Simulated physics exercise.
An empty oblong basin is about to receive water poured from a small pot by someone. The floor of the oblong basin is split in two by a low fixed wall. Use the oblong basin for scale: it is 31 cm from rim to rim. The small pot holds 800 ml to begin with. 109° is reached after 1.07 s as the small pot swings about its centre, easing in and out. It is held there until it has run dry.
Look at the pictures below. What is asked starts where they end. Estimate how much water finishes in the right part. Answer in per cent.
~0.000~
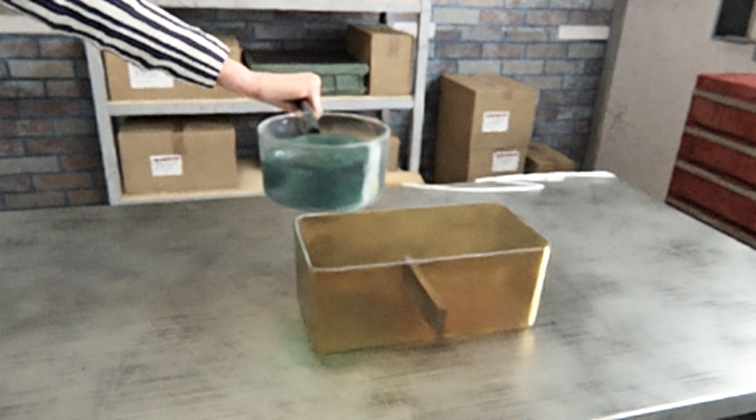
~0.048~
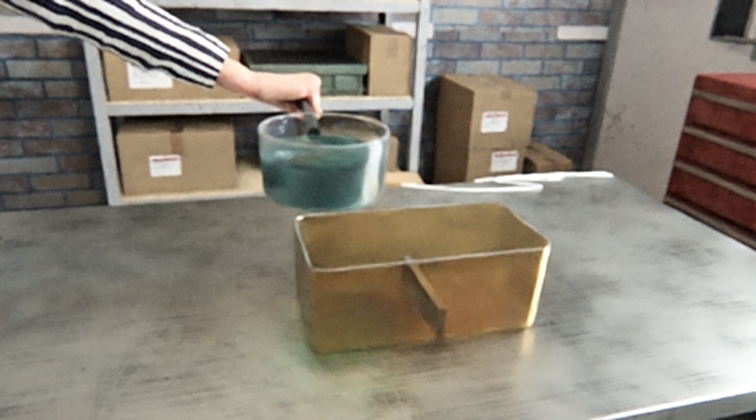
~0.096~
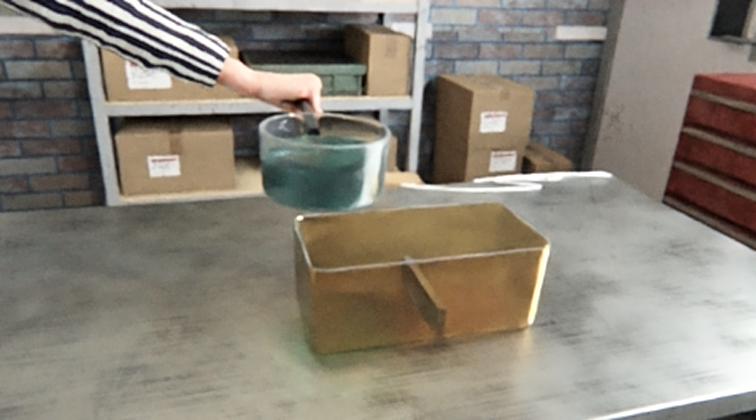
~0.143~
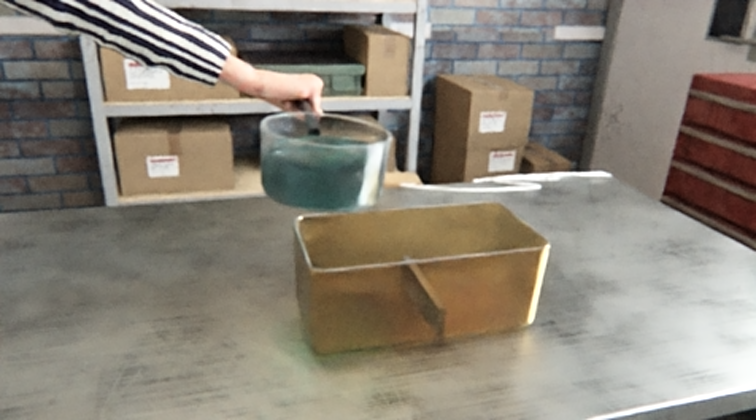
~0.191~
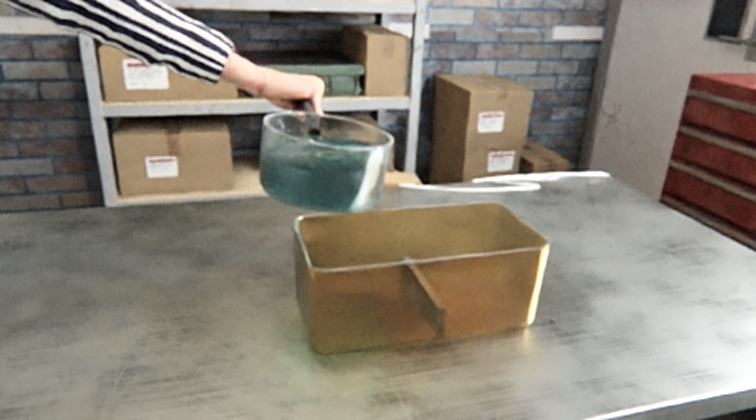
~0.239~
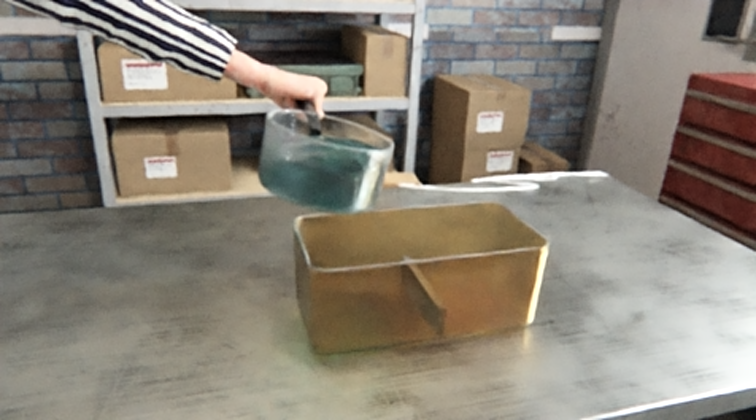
I would say 31 per cent.
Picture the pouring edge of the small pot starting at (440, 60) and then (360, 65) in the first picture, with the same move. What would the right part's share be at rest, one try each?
In turn about 90 and 20 per cent.
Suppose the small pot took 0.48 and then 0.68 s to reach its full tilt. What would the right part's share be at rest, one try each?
Around 10 per cent first, around 20 per cent next.
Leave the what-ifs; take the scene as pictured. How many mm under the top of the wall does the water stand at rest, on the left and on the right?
About 22 mm left, about 34 mm right.
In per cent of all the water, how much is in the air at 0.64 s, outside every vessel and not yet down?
About 28 per cent.
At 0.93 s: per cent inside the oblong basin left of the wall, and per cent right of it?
I'd say some 52 in a hundred on the left and 30 on the right.
By 0.64 s the tilt is 71° and 60 per cent is still to pour, 8 is left of the wall and 4 right of it.
By 0.93 s the tilt is 105° and 10 per cent is still to pour, 52 is left of the wall and 31 right of it.
By 1.24 s the tilt is 109° and 0 per cent is still to pour, 68 is left of the wall and 31 right of it.
By 1.57 s the tilt is 109° and 0 per cent is still to pour, 68 is left of the wall and 31 right of it.
At rest 68 per cent lies left of the wall, 31 right of it and 1 outside.
